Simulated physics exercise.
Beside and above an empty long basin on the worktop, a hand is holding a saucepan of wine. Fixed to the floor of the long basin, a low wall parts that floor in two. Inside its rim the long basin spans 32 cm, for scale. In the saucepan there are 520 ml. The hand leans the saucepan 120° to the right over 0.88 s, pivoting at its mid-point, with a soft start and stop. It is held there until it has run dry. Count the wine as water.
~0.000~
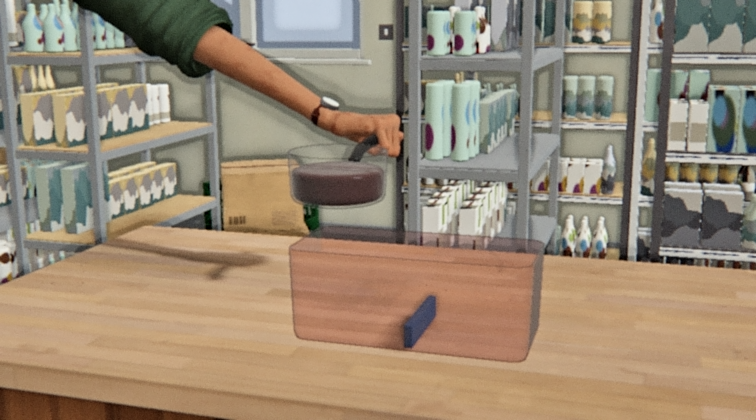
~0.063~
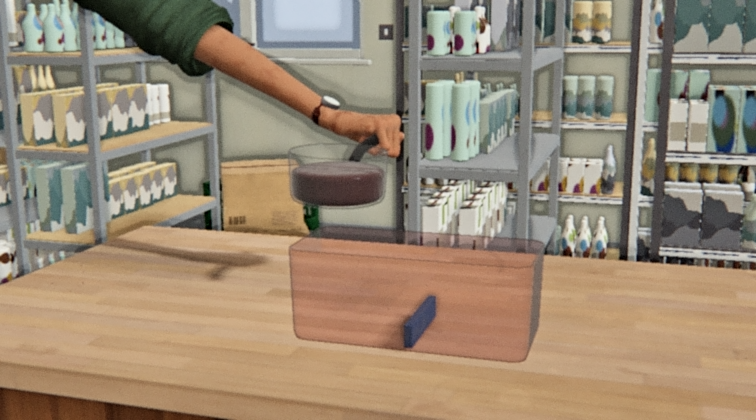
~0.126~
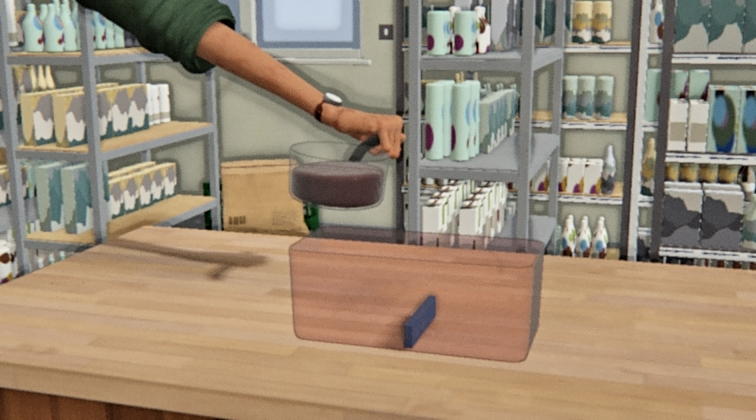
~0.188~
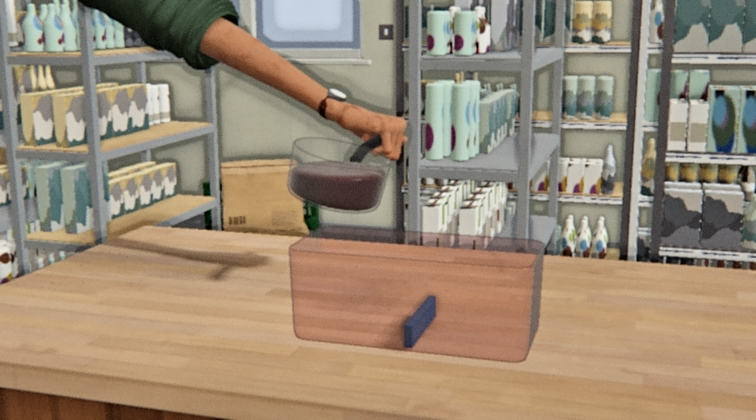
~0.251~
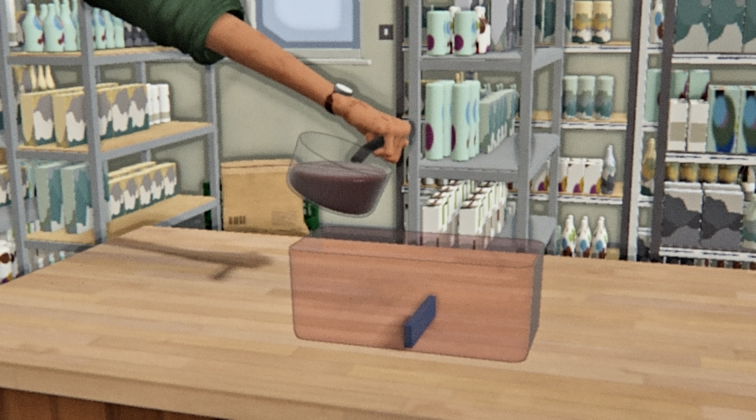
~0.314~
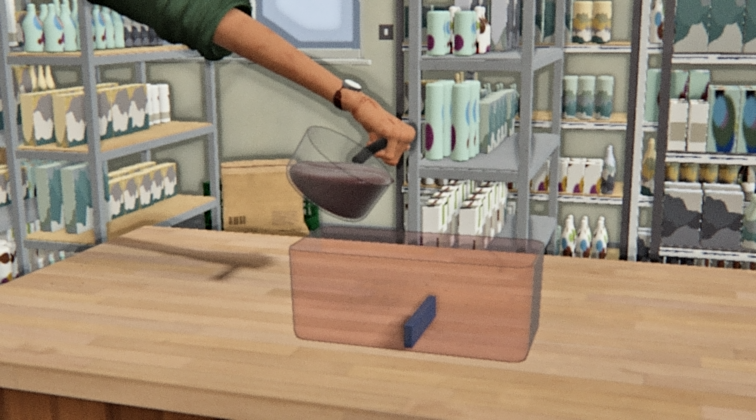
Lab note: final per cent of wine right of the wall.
Approx. 37 %.
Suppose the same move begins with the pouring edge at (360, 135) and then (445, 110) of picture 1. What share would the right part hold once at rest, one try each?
10 in a hundred, followed by 85 in a hundred.
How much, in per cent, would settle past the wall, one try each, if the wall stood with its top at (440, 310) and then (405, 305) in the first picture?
First 10, then 60 per cent.
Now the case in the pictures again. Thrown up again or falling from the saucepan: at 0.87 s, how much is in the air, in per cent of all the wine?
About 2 percent.
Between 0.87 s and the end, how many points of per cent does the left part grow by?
Around 2 per cent.
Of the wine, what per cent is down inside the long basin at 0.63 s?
60 %, give or take.
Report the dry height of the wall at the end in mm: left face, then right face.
For the left, around 16 mm; for the right, around 22 mm.
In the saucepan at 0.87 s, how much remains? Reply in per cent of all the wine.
Around 1 in a hundred.
By 0.63 s the tilt is 98° and 23 per cent is still to pour, 33 is left of the wall and 26 right of it.
By 0.87 s the tilt is 120° and 1 per cent is still to pour, 61 is left of the wall and 36 right of it.
By 1.11 s the tilt is 120° and 0 per cent is still to pour, 63 is left of the wall and 36 right of it.
By 1.38 s the tilt is 120° and 0 per cent is still to pour, 63 is left of the wall and 37 right of it.
At rest 63 per cent lies left of the wall, 37 right of it and 1 outside.
